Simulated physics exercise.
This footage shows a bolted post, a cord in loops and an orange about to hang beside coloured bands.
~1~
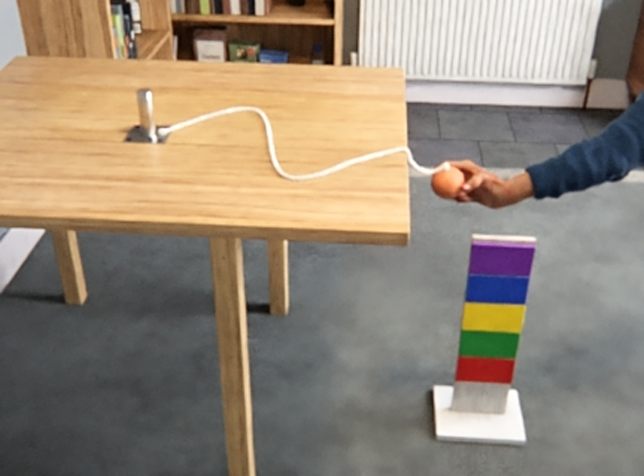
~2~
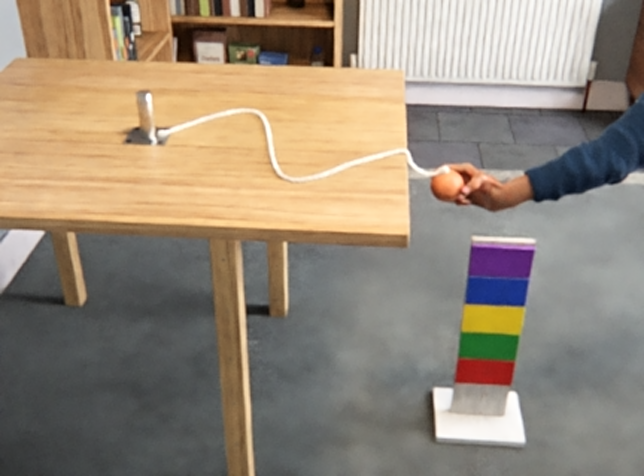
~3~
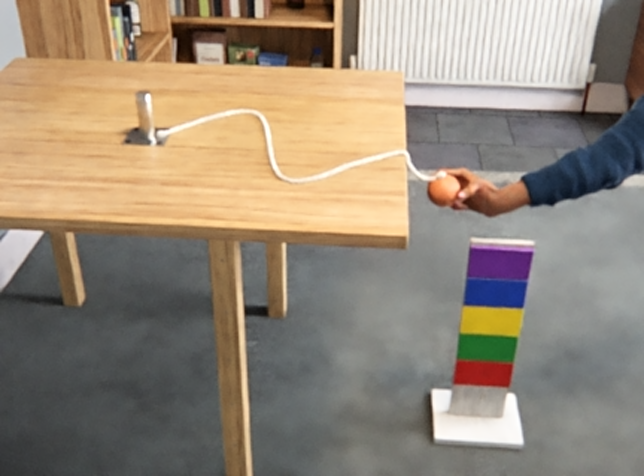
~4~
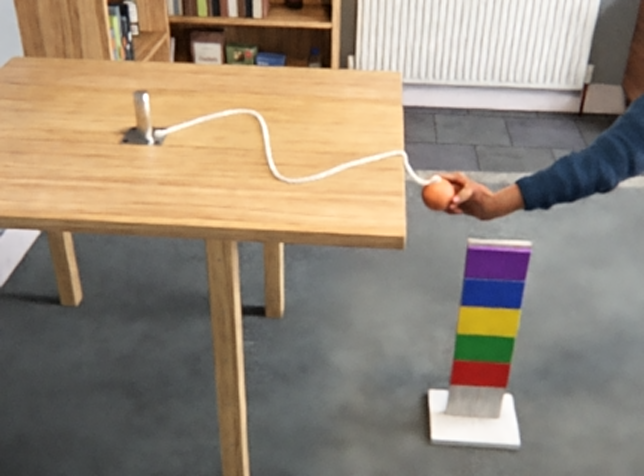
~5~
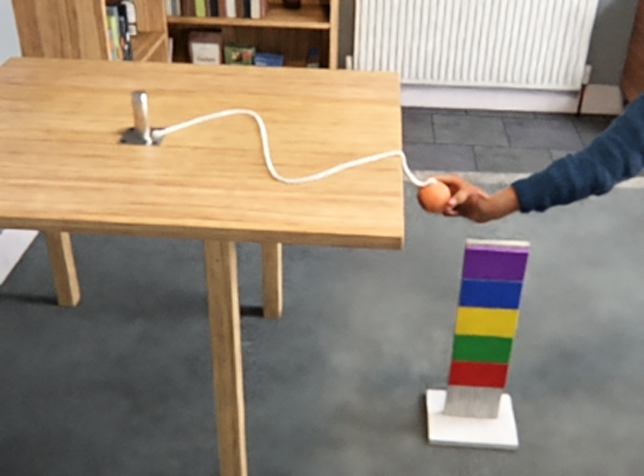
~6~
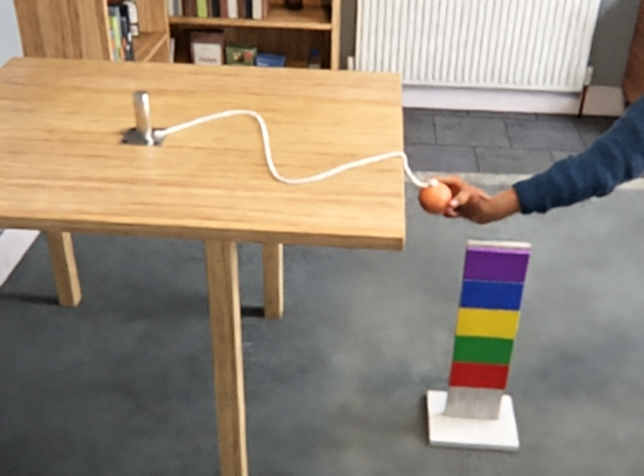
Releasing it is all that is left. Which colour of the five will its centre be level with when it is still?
Its centre will be level with green.
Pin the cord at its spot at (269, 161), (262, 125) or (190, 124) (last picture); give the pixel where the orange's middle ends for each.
The three spots are (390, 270), (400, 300) and (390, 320), in that order.
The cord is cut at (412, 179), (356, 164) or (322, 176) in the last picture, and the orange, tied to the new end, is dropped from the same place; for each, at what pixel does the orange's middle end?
Near (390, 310), (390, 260) and (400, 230).
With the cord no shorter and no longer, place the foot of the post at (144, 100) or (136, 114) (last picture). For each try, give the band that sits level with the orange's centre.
Taking the two spots in turn: Yellow, then yellow.
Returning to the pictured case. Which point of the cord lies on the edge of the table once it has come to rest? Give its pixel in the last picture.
Near pixel (272, 168).
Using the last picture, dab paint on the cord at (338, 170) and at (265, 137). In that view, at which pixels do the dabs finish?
The first at (397, 218), the second at (334, 139).
Soon after, orange near (361, 313); level with green.
Then, orange near (405, 327); level with green.
At rest, orange near (385, 321); level with green. The cord holds its middle at green.
